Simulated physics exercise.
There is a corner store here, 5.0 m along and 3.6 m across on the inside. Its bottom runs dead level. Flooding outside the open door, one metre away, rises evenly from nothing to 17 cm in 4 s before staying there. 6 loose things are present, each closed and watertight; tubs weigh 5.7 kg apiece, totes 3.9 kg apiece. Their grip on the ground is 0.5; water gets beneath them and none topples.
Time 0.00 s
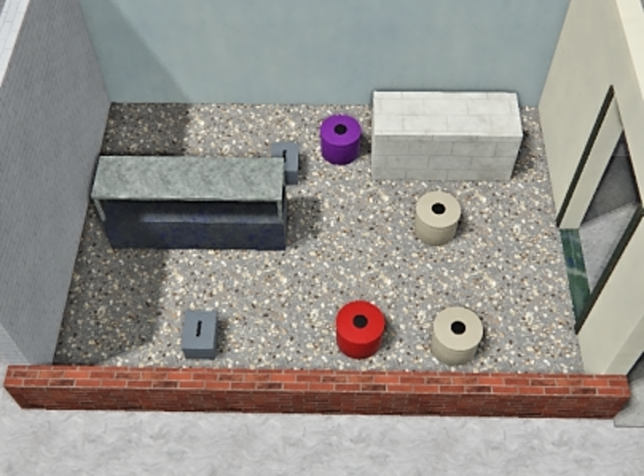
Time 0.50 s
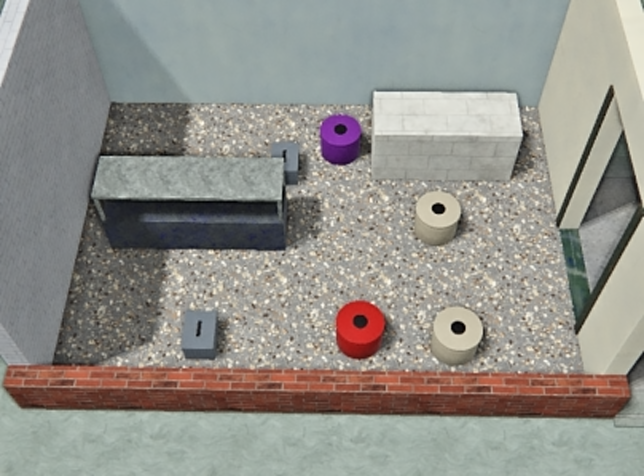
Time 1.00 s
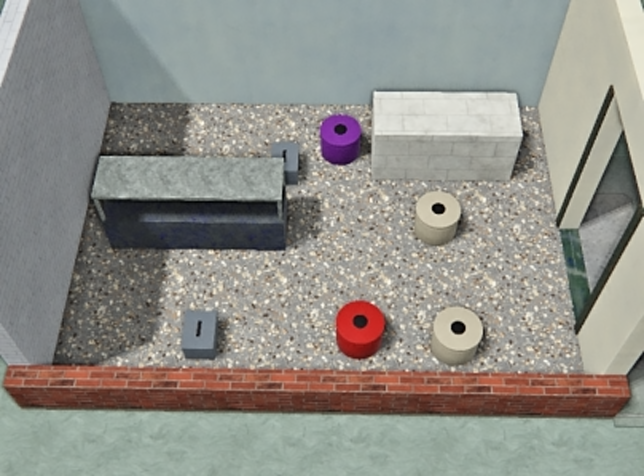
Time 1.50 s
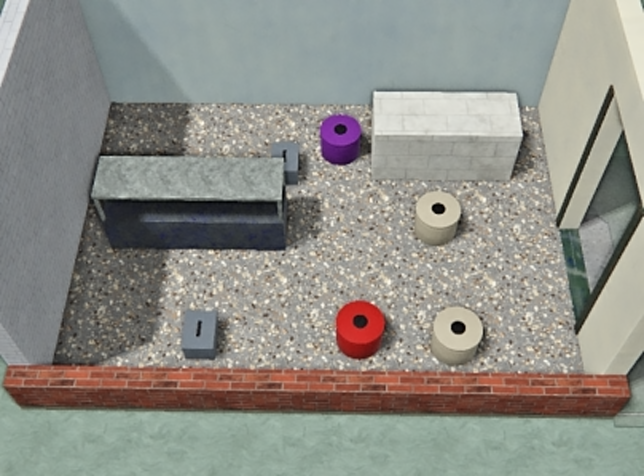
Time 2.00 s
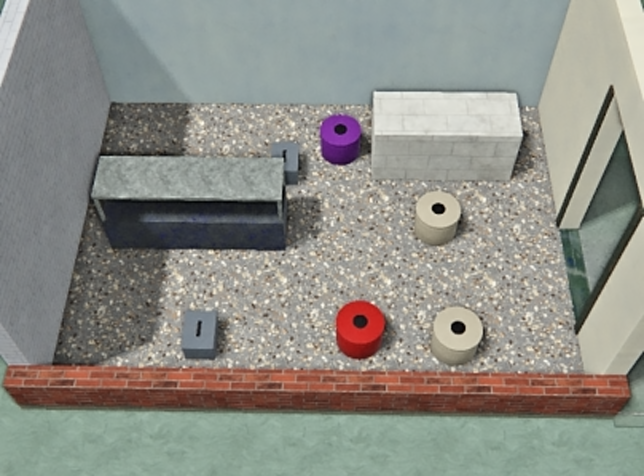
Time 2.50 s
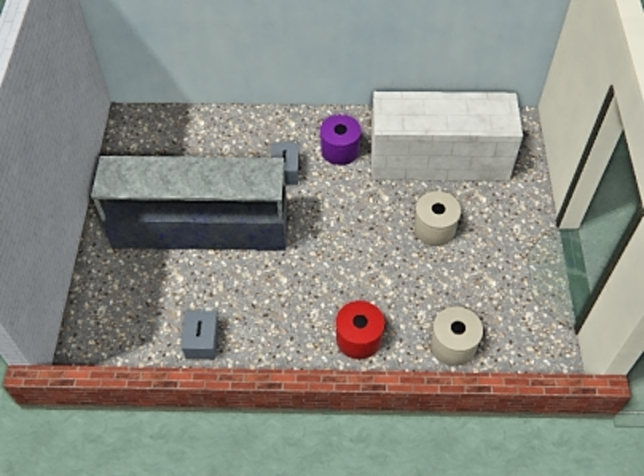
Greenish water spreads across the ground outside and reaches the open doorway on the right.
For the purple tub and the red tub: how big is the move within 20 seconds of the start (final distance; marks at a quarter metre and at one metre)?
The purple tub covers a big distance, and the red tub covers a big distance.
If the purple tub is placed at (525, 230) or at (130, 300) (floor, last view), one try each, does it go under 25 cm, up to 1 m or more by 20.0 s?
In that order: It gets carried off; it is nudged along.
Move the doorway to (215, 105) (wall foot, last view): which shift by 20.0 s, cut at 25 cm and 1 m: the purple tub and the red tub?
With that change, the purple tub would drift a bit while the red tub would go a long distance.
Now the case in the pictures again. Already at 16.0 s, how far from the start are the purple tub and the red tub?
Shifts by then: Around 10 and 200 cm.
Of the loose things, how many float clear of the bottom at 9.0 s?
Total: 3.
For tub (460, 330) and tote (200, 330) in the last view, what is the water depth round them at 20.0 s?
Depth approx. 14 cm / 11 cm.
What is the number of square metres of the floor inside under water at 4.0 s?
About 3.0 m2.
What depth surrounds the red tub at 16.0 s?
Depth: About 11 cm.
After 4.0 s the purple tub is near (340, 130), 0.0 m from its start, aground; the red tub is near (360, 322), 0.0 m from its start, aground; 0 afloat.
After 9.0 s the purple tub is near (340, 130), 0.0 m from its start, aground; the red tub is near (101, 326), 2.4 m from its start, afloat; 3 afloat.
After 16.0 s the purple tub is near (344, 119), 0.1 m from its start, afloat; the red tub is near (186, 256), 1.8 m from its start, afloat; 6 afloat.
After 20.0 s the purple tub is near (532, 117), 2.1 m from its start, afloat; the red tub is near (151, 271), 2.0 m from its start, afloat; 6 afloat.
